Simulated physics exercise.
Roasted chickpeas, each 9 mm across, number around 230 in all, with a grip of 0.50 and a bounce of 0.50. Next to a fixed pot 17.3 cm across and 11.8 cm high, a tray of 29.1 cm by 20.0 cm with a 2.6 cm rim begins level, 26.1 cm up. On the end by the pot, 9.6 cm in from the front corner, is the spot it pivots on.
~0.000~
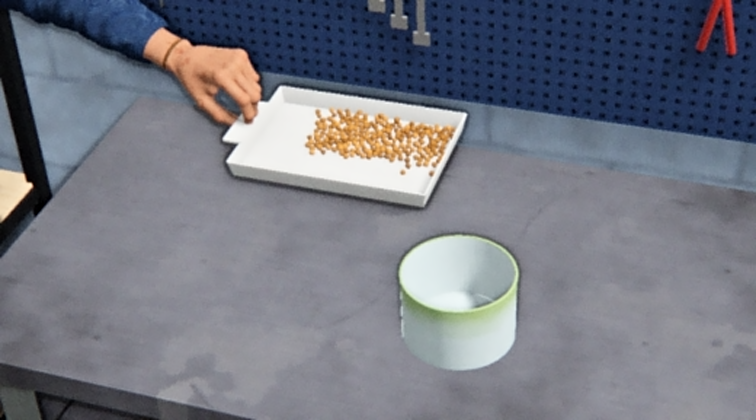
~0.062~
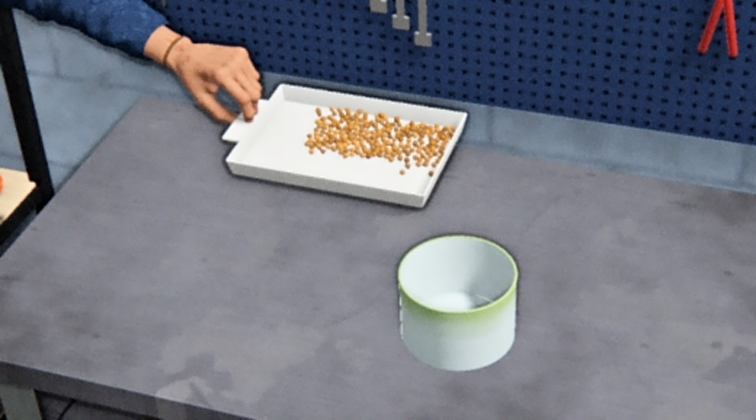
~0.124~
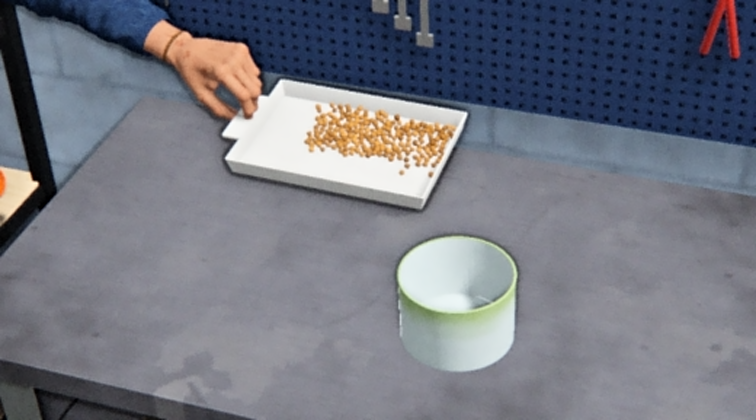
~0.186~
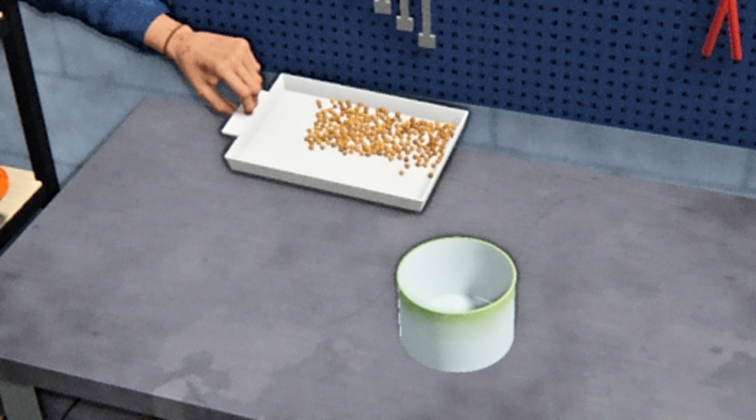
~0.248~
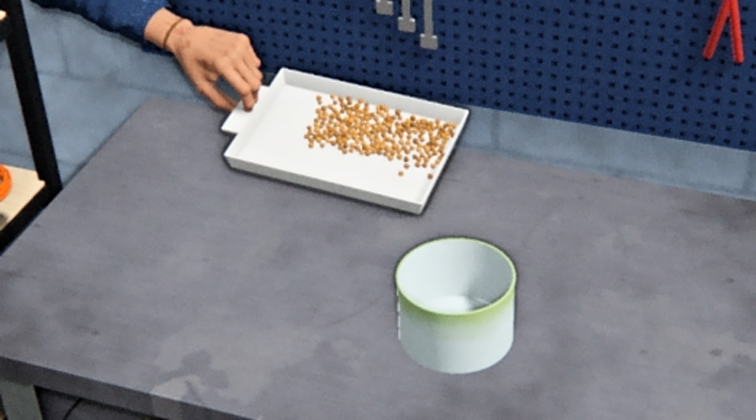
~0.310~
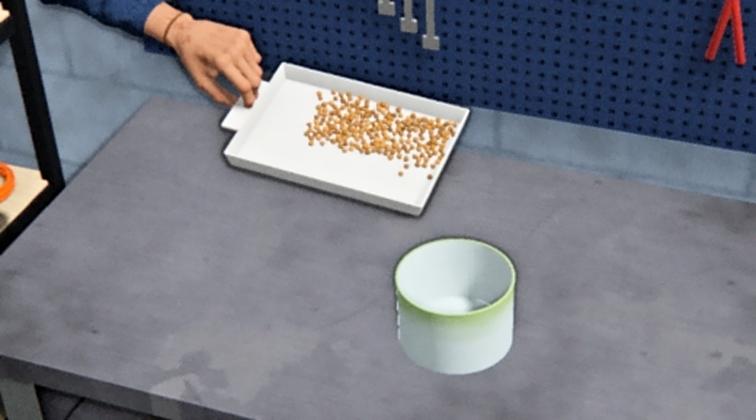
Hand gripping the left end of a white tray of roasted chickpeas, slowly tilting it slightly beside a green-rimmed white pot.
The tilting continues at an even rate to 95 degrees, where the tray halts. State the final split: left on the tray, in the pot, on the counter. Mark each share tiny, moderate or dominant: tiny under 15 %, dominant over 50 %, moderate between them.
Tray: Tiny, pot: Dominant, counter: Moderate.
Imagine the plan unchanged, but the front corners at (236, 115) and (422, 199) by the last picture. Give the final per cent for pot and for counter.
Final per cent - pot 70, counter 30.
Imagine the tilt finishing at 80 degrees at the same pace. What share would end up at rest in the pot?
Roughly 5 percent.
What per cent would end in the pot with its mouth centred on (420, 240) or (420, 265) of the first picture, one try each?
That gives roughly 60 per cent and then 90 per cent.
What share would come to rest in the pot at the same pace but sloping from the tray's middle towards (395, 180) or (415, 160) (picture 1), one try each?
95 and 35 %.
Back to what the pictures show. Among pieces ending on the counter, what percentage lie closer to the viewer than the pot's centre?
Near 90 in a hundred.
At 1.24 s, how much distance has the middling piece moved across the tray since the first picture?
Displacement on the tray: About 10 cm.
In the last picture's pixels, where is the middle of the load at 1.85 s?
Close to pixel (391, 177).
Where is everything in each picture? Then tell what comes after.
In the first frame, tray tilt 0 degrees, front corners at (232, 160) and (422, 192); middle of the pieces at (379, 136); pot at (458, 272).
In the second frame, tray tilt 1 degrees, front corners at (232, 159) and (421, 192); middle of the pieces at (379, 136).
In the third frame, tray tilt 3 degrees, front corners at (231, 157) and (421, 194); middle of the pieces at (378, 134).
In the fourth frame, tray tilt 5 degrees, front corners at (231, 155) and (420, 197), lowest corner right front; middle of the pieces at (379, 132).
In the fifth frame, tray tilt 8 degrees, front corners at (230, 153) and (419, 200), lowest corner right front; middle of the pieces at (379, 130).
In the sixth frame, tray tilt 11 degrees, front corners at (230, 151) and (419, 203), lowest corner right front; middle of the pieces at (379, 129); pot at (455, 276). Its pace works out near 40 degrees a second.
After 1.24 s, tilt 50 degrees; the tray holds 100 %, the pot 0 %.
After 1.85 s, tilt 76 degrees; the tray holds 95 %, the pot 5 %.
Then, at 2.52 s, tilt 95 degrees; the tray holds 40 %, the pot 15 %.
At rest (3.6 s), tray 0 %, pot 75 %, counter 25 %.
